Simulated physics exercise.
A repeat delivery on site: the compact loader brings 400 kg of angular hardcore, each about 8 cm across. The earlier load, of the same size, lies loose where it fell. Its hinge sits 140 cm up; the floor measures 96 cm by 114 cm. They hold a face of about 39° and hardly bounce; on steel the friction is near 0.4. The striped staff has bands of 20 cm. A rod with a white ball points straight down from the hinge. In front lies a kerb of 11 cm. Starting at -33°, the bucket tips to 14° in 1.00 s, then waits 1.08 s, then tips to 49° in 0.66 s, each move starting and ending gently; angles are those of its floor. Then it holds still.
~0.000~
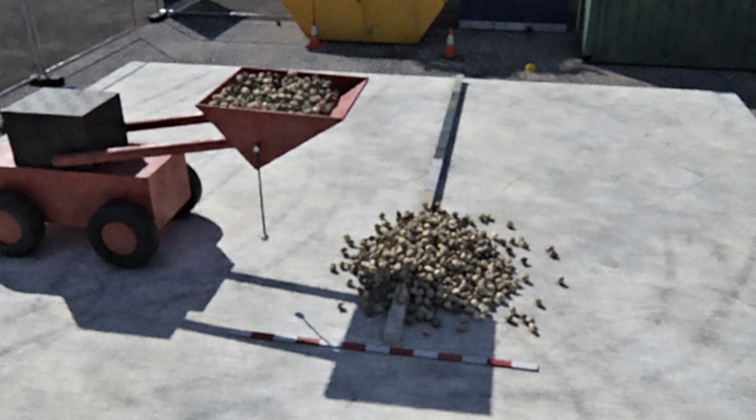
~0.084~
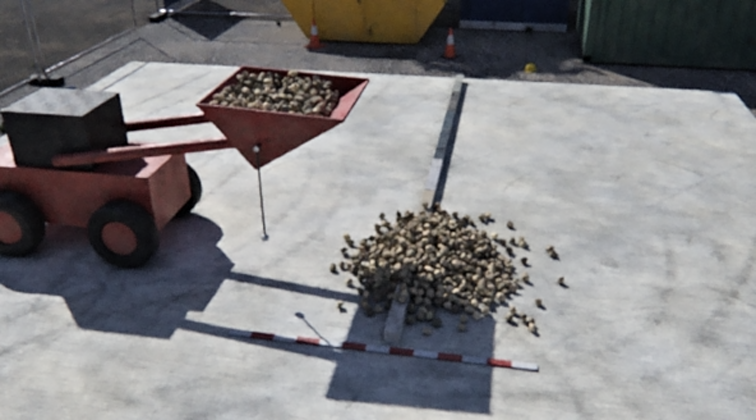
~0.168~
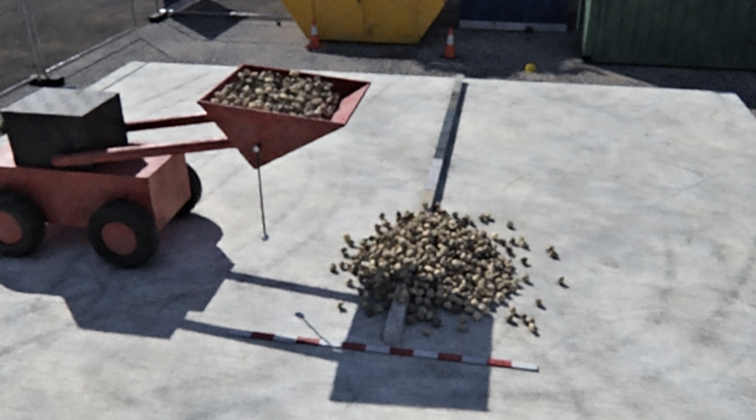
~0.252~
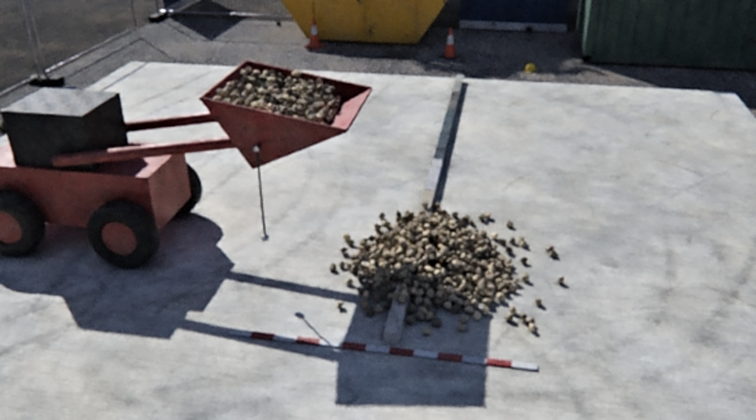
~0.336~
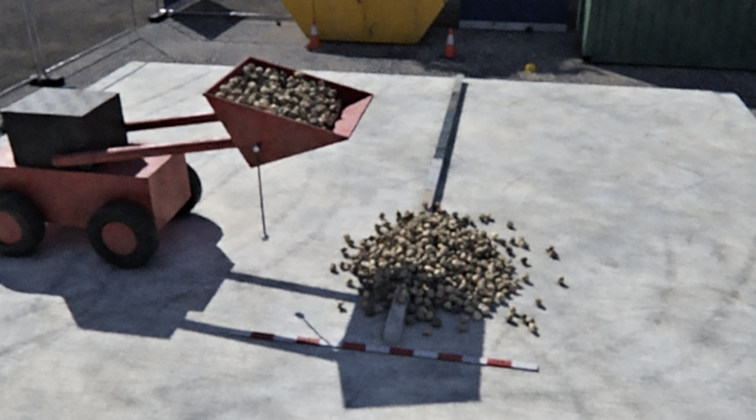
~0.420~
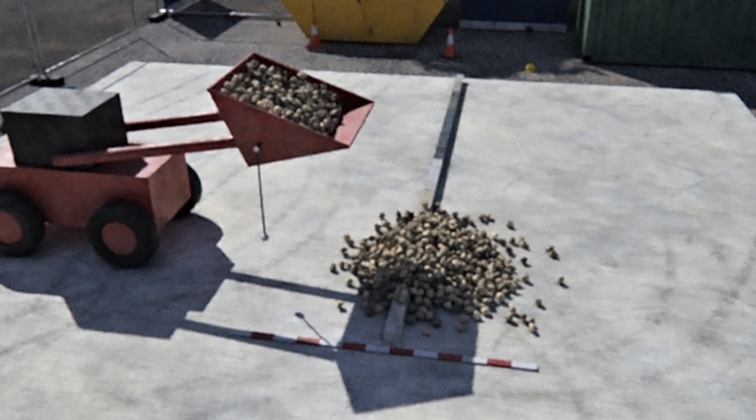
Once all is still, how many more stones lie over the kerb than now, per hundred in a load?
Some 1 per cent is added.
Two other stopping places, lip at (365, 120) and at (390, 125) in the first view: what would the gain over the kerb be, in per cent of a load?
Near 5 per cent from the first place, 20 from the second.
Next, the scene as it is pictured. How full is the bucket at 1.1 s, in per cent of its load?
It holds some 100 per cent.
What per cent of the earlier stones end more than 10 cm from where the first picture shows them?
Roughly 0 per cent of them.
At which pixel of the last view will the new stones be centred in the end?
Their middle is at about (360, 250).
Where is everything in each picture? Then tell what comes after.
The first picture shows lip at (343, 120), floor tilted -33°, highest stones at (269, 80). The earlier load is highest near (423, 235), 25 cm above ground level, 36 % on this side of the kerb, 64 % over the kerb.
In the second picture, the bucket is at -32°, its lip at (343, 121); the top of the load is at (269, 80); the stones move at 0.1 m/s on average.
The third picture shows lip at (345, 125), floor tilted -29°, highest stones at (256, 78); the stones move at 0.2 m/s on average.
The fourth picture shows lip at (347, 131), floor tilted -26°, highest stones at (252, 77); the stones move at 0.2 m/s on average.
The fifth picture shows lip at (348, 139), floor tilted -21°, highest stones at (252, 75); the stones move at 0.3 m/s on average.
In the sixth picture, the bucket is at -15°, its lip at (349, 147); the top of the load is at (254, 72); the stones move at 0.3 m/s on average.
After 0.8 s the floor is at 7°; in per cent of one load, 100 in the bucket, 36 on this side of the kerb, 64 over the kerb; the foremost stones are at (540, 282).
After 1.1 s the floor is at 14°; in per cent of one load, 100 in the bucket, 36 on this side of the kerb, 64 over the kerb; the foremost stones are at (540, 282).
After 3.2 s the floor is at 49°; in per cent of one load, 1 in the bucket, 135 on this side of the kerb, 64 over the kerb; the foremost stones are at (540, 282).
After 5.9 s the floor is at 49°; in per cent of one load, 0 in the bucket, 135 on this side of the kerb, 65 over the kerb; the foremost stones are at (540, 282). Net gain over the kerb, 1.
